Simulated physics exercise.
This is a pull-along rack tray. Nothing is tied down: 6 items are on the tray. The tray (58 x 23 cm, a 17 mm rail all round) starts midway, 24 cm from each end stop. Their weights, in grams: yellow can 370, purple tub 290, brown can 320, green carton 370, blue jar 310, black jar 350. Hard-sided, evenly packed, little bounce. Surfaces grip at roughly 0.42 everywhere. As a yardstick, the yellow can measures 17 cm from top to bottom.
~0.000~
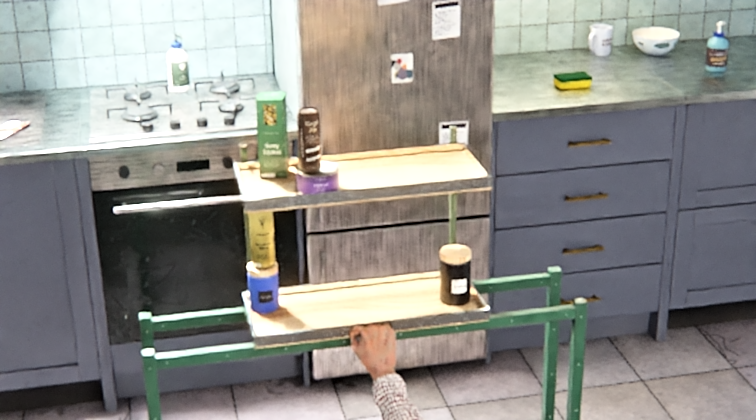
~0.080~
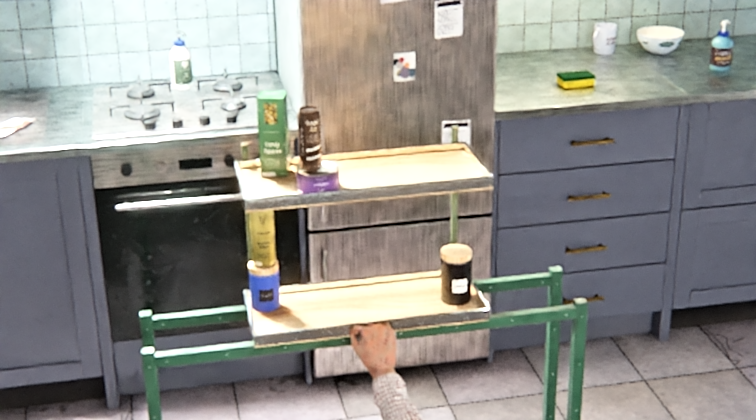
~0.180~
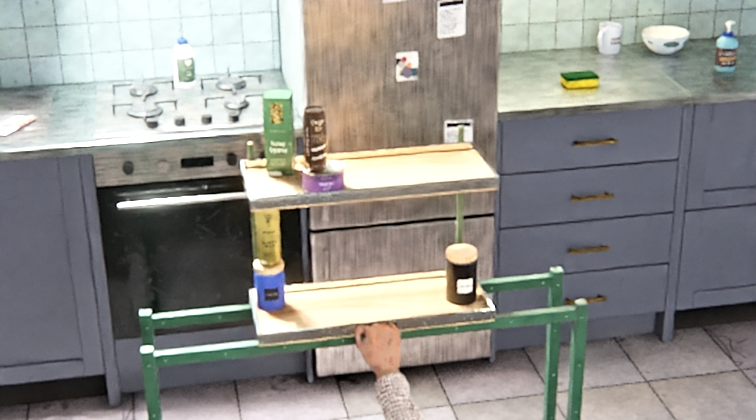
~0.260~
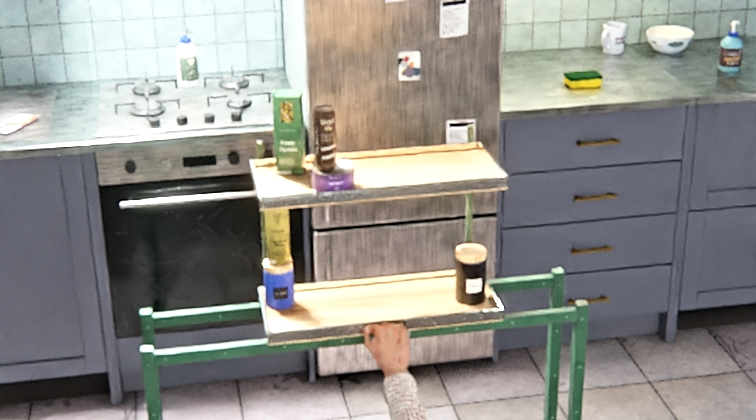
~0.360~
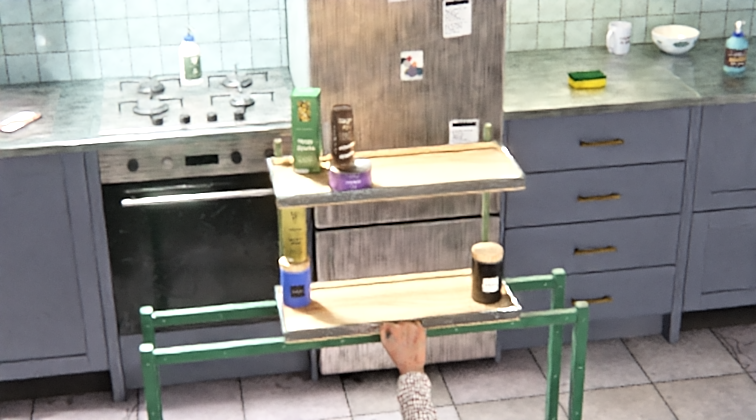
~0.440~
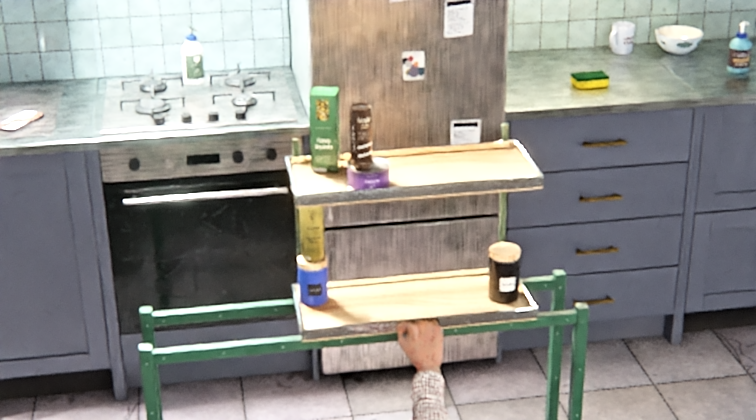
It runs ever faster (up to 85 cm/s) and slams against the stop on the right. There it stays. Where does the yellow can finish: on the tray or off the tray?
The yellow can remains aboard.
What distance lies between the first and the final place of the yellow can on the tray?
About 34 cm.
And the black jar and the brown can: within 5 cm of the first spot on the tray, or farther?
The black jar stays put; the brown can leaves its spot.
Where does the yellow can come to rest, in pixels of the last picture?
Near (469, 276).
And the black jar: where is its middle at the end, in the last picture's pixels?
Near (550, 269).
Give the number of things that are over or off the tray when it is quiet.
That comes to 4.
Around 0.64 s, tray moved 24 cm right; yellow can at 4° to upright near (371, 223); black jar at 8° to upright; blue jar at 4° to upright.
Around 0.84 s, tray moved 24 cm right; yellow can at 45° to upright near (426, 232); blue jar at 44° to upright; brown can at 34° to upright.
Around 1.04 s, tray moved 24 cm right; yellow can on its side near (469, 276); brown can upside down; green carton on its side.
Finally (2.2 s), on their side or leaning hard on the tray, yellow can, brown can, green carton and blue jar; not toppled but over 5 cm from the start, purple tub; the last one still in place (within 5 cm). In the last view, yellow can near (469, 276).
